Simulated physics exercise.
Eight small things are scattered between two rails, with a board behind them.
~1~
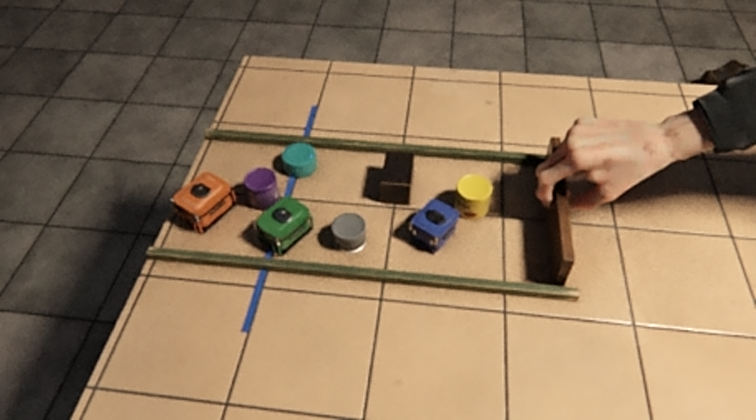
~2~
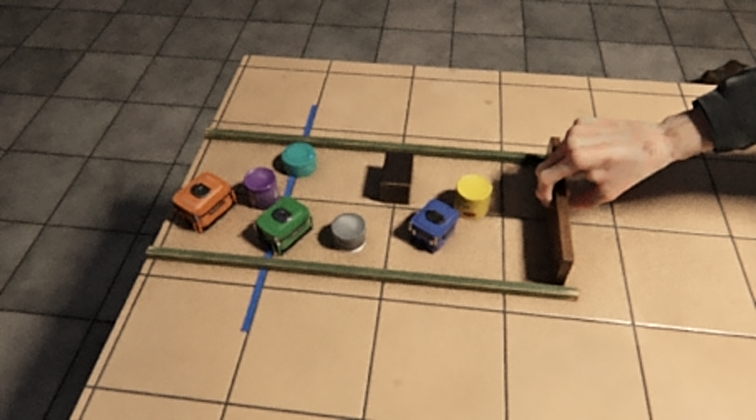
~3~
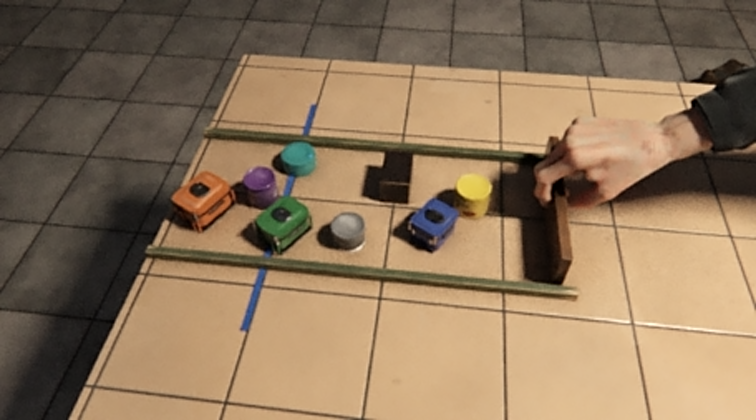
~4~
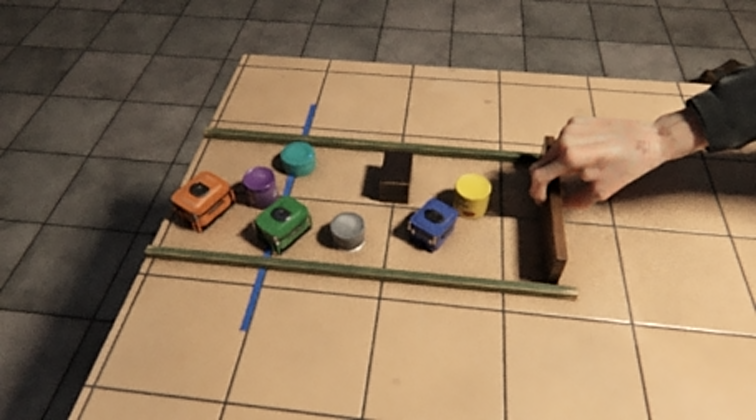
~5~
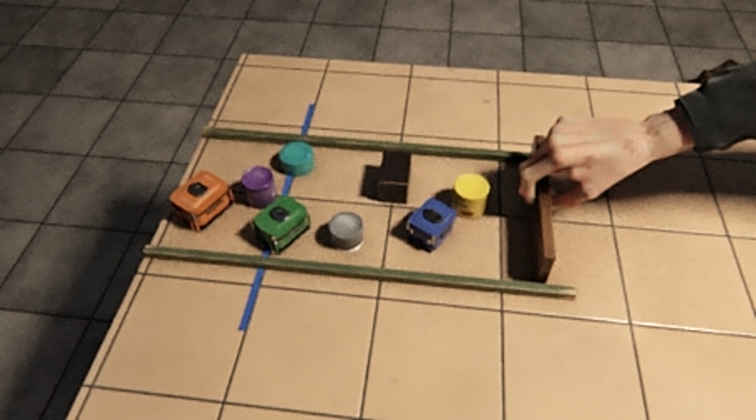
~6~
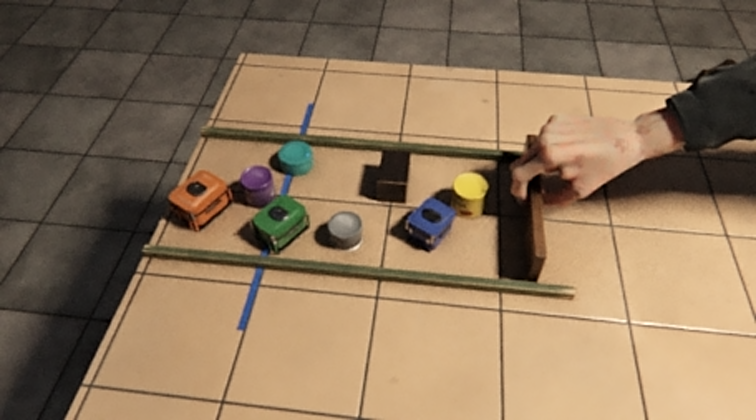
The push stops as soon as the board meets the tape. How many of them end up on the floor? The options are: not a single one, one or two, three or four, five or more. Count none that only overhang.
Answer: Not a single one.
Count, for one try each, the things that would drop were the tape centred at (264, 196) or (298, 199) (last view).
Respectively 0 and 0.
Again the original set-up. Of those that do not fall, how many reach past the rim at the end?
Number: 1.
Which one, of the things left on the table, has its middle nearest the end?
I'd say the orange case.
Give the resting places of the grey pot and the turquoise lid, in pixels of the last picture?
About (220, 226), and the other about (254, 147).
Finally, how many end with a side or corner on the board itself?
3 in contact.
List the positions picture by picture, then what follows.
In the first frame, orange case (205, 202); purple tub (262, 189); turquoise lid (300, 160); board (557, 208); tape (286, 200).
In the second frame, purple tub (262, 189); yellow tub (472, 197).
In the third frame, turquoise lid (299, 160); green case (284, 224).
In the fourth frame, orange case (204, 200); board (551, 207).
In the fifth frame, purple tub (260, 188); grey pot (347, 232).
In the sixth frame, orange case (201, 199); purple tub (259, 187); turquoise lid (296, 159); board (532, 205); tape (282, 198).
A little later, none off yet; orange case at rest near (201, 199); purple tub at rest near (259, 187); turquoise lid at rest near (296, 159).
Next, none off yet; orange case at rest near (199, 198); purple tub at rest near (258, 186); turquoise lid shifted about its own width near (281, 150).
When it is over, the number that fall off is zero.
